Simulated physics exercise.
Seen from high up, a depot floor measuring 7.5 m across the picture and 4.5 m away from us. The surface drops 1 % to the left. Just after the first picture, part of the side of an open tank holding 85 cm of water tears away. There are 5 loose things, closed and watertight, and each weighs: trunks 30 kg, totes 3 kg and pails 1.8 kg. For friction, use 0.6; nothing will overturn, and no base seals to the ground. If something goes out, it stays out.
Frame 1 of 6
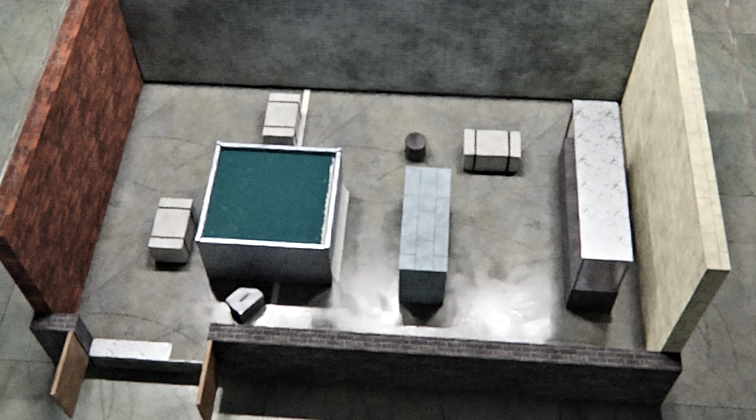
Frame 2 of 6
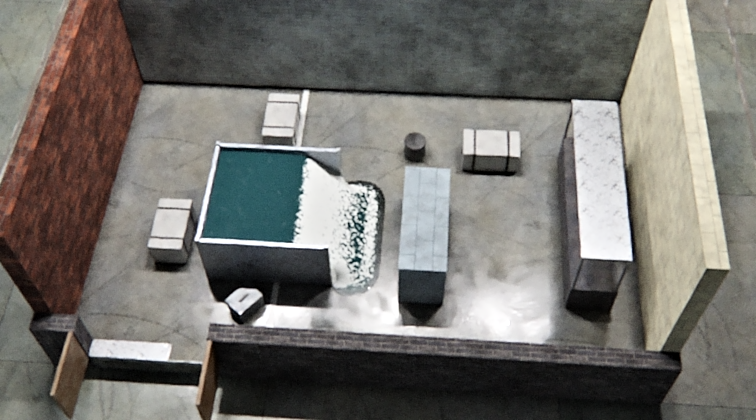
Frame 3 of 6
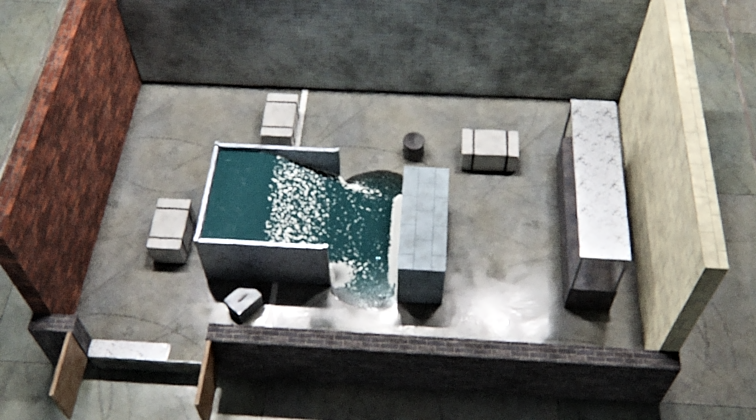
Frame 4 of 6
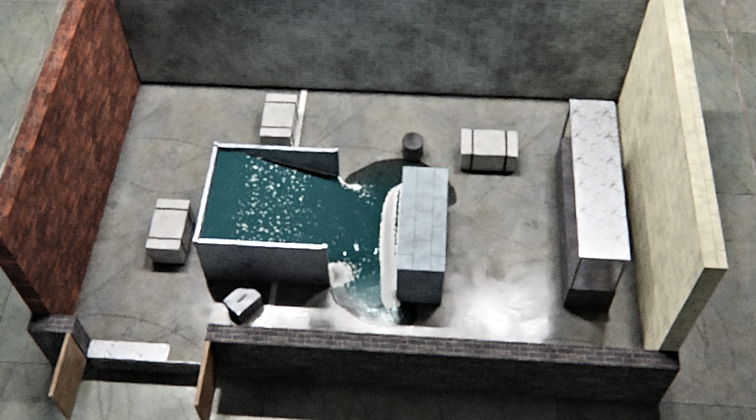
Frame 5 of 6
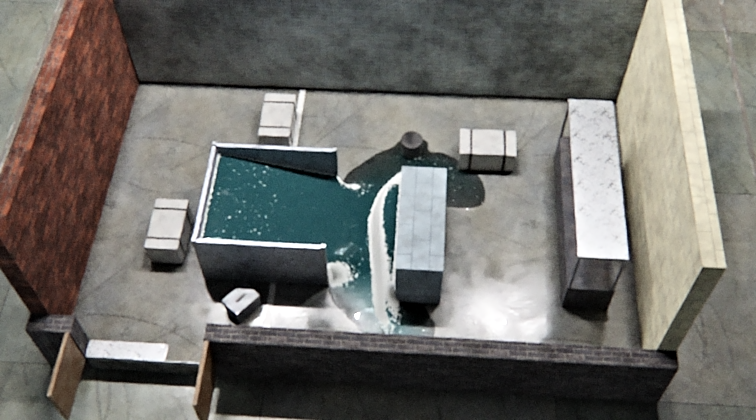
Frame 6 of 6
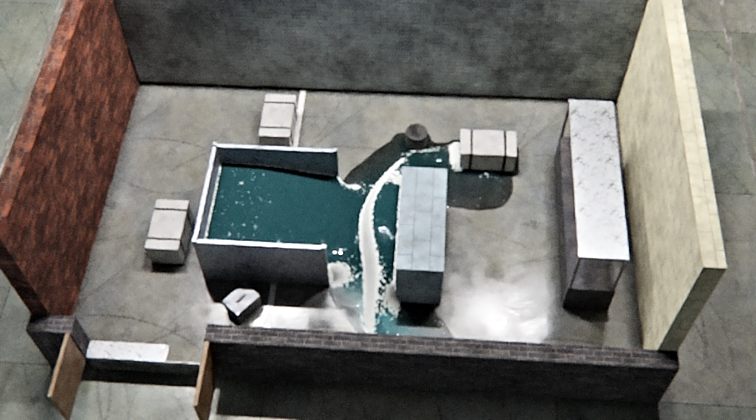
A walled grey depot floor is seen from high above by a still camera, with a reddish wall on the left and a cream one on the right. A white-rimmed tank of dark green water stands left of a blue-grey block, among pale strapped boxes and a small dark pail. The tank's right side gives way, foaming water surges against the block and spreads around it, and the pail shifts slightly.
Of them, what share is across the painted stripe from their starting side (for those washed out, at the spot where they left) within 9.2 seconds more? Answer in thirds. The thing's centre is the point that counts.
The share is less than one third.
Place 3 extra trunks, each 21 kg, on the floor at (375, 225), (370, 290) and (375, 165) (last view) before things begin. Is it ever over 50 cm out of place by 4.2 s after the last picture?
In order: Greater, greater and greater.
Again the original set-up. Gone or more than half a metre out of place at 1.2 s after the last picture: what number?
By that time the total stands at 2.
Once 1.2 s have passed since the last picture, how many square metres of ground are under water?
Some 19 m2 of it.
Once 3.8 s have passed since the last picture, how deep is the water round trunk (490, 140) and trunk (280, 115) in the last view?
About 8 and 3 cm.
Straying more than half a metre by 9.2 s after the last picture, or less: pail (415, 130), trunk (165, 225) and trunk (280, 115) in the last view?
Listed order: Beyond the mark, within the mark and within the mark.
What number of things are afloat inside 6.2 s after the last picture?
Total: 3.
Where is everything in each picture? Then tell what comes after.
In the first picture, a pail at (416, 141) rests on the ground; a trunk at (282, 114), on the bottom; 2.4 m2 under water; 0 of 5 have shifted.
In the second picture, a pail at (415, 141) rests on the ground; a trunk at (281, 115), on the bottom; 3.4 m2 under water; 0 of 5 have shifted.
In the third picture, a pail at (414, 141), on the bottom; a trunk at (280, 115), on the bottom; 4.4 m2 under water; 0 of 5 have shifted.
In the fourth picture, a pail at (413, 141) rests on the ground; a trunk at (279, 115) rests on the ground; 5.1 m2 under water; 0 of 5 have shifted.
In the fifth picture, a pail at (412, 140) rests on the ground; a trunk at (277, 115) rests on the ground; 5.9 m2 under water; 0 of 5 have shifted.
In the sixth picture, a pail at (417, 132), on the bottom, 17 cm from its start; a trunk at (278, 115) rests on the ground; 6.7 m2 under water; 1 of 5 have shifted.
Then, 1.2 s after the last picture 0 of 5 are over the mark; 2 afloat.
Then, 3.8 s after the last picture 0 of 5 are over the mark; 1 afloat.
Then, 6.2 s after the last picture 0 of 5 are over the mark; 3 afloat.
Then, 9.2 s after the last picture 1 of 5 are over the mark; 2 afloat.
